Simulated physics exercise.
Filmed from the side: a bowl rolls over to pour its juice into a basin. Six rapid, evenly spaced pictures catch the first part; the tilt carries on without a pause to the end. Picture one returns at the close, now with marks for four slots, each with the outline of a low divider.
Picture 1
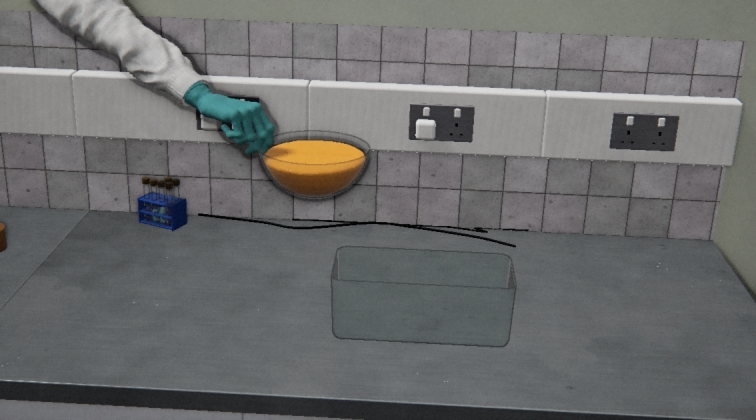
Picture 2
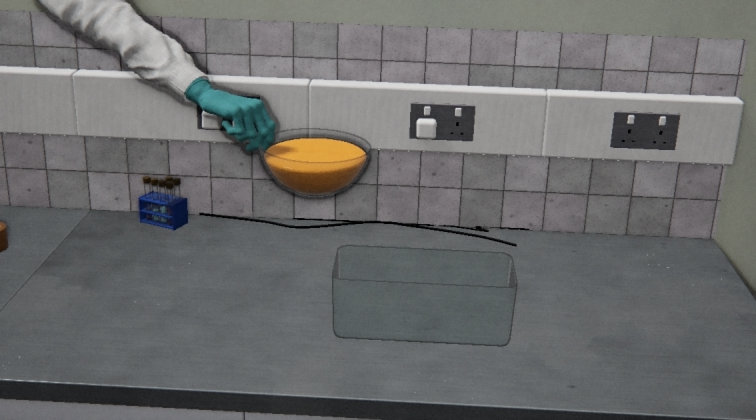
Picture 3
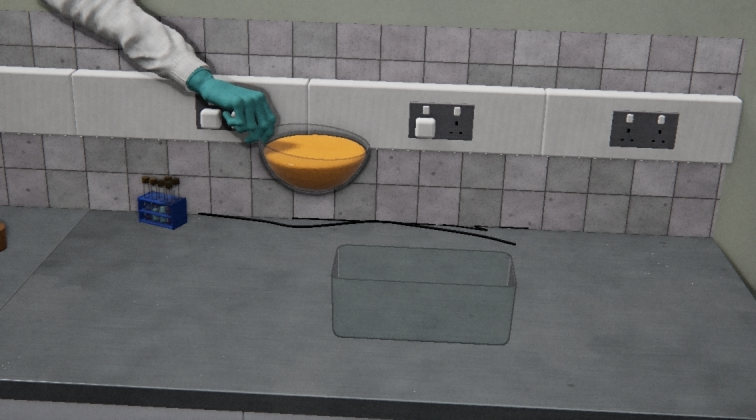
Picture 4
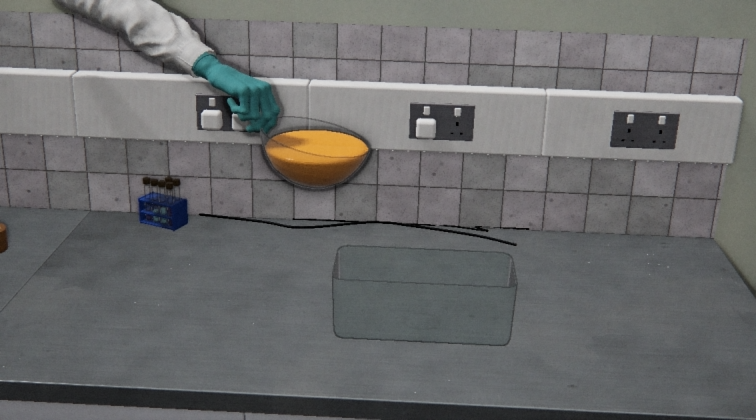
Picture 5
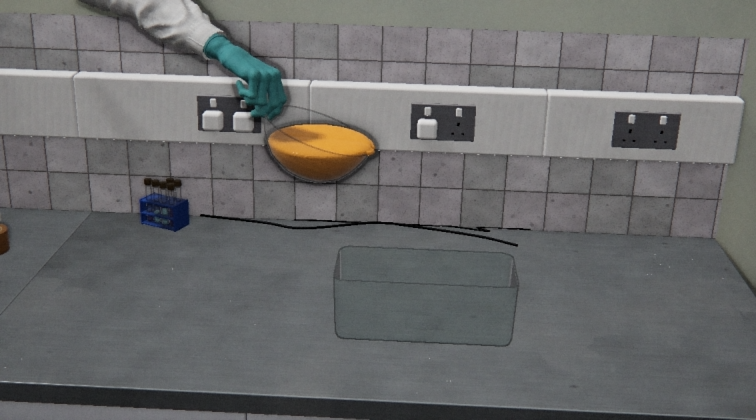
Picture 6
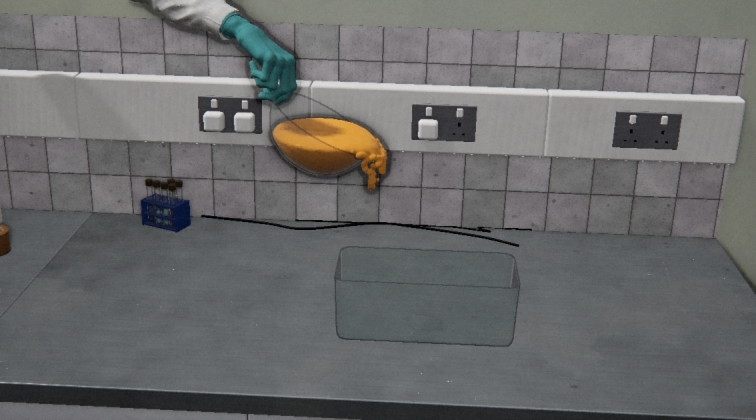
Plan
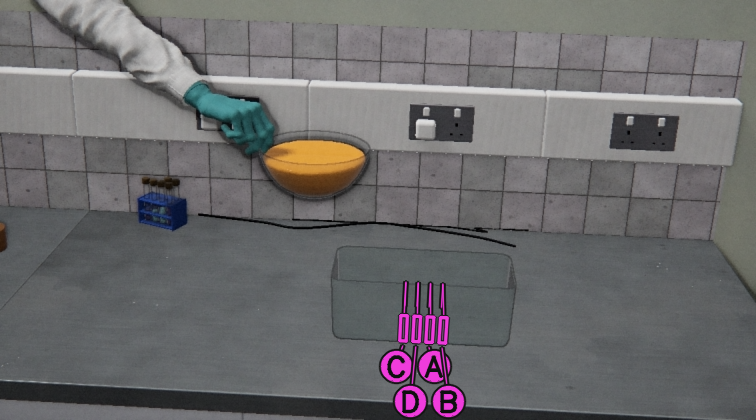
A gloved hand tilts a glass bowl rightward, and orange juice spills over its lip.
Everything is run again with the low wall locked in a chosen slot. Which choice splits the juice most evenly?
Go for B.
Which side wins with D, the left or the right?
The right side.
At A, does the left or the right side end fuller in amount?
The right side.
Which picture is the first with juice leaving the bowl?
In picture 5.
In magenta, A at (428, 347); B at (442, 347); C at (402, 345); D at (415, 346).
If A is chosen, about 25 % ends left of the wall and 73 % right of it.
If B is chosen, about 44 % ends left of the wall and 53 % right of it; 3 % is lost outside.
If C is chosen, about 9 % ends left of the wall and 88 % right of it; 3 % is lost outside.
If D is chosen, about 12 % ends left of the wall and 85 % right of it.
